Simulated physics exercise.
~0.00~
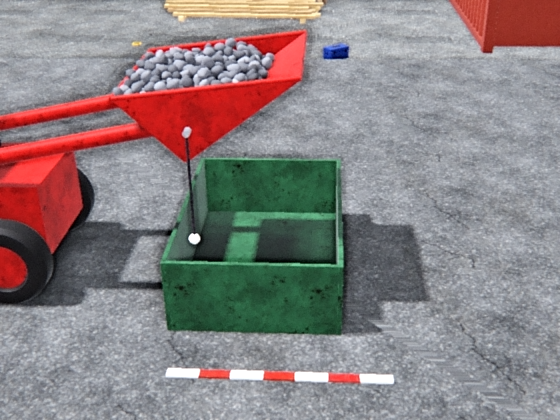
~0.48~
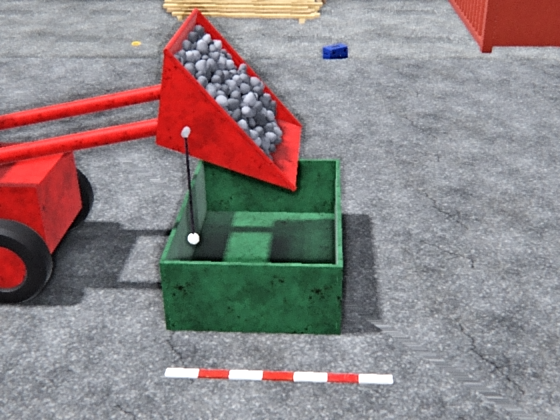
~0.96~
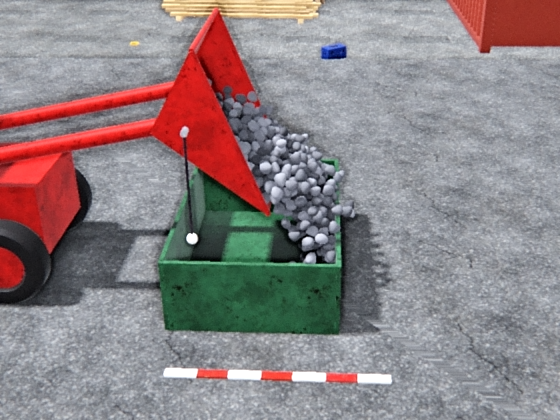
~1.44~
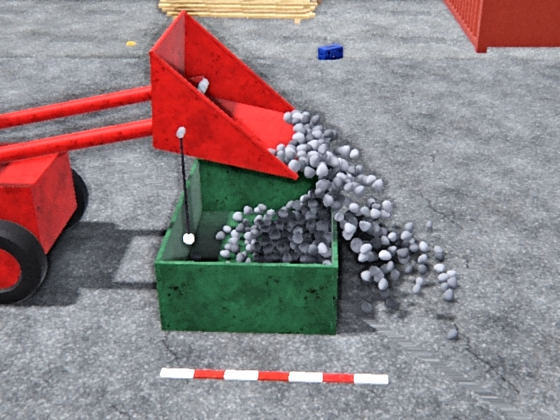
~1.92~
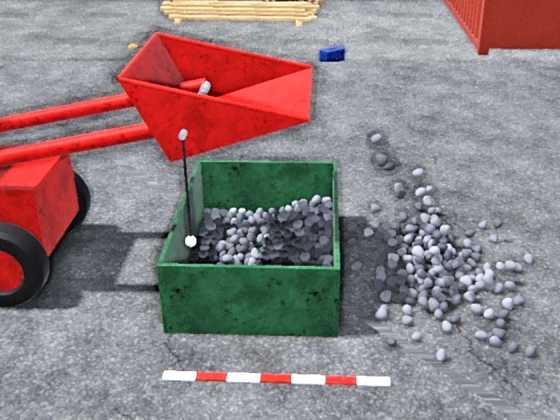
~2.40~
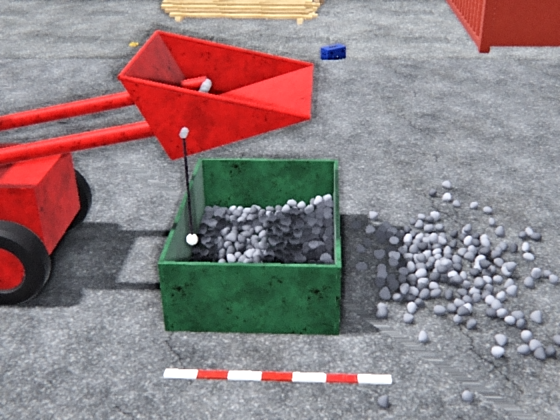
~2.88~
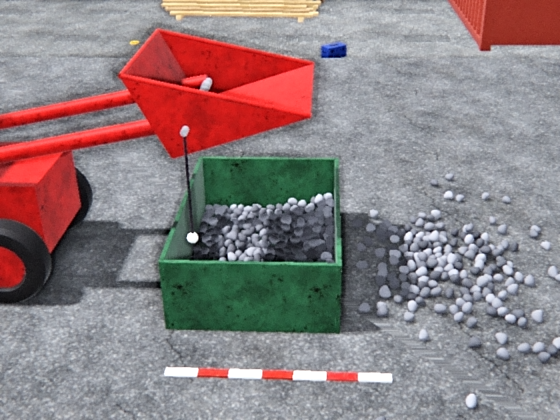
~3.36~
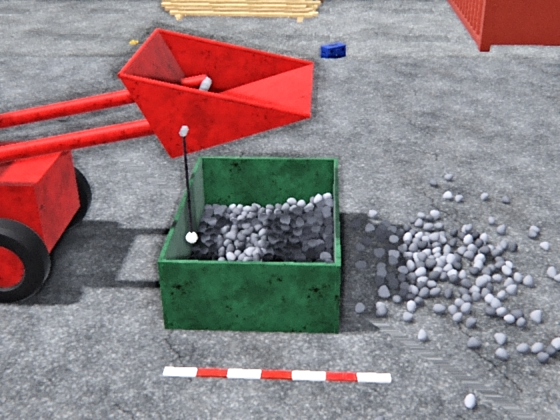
Red loader bucket tipping grey stones over a green bin, filling it partly and scattering the rest on the ground to the right.
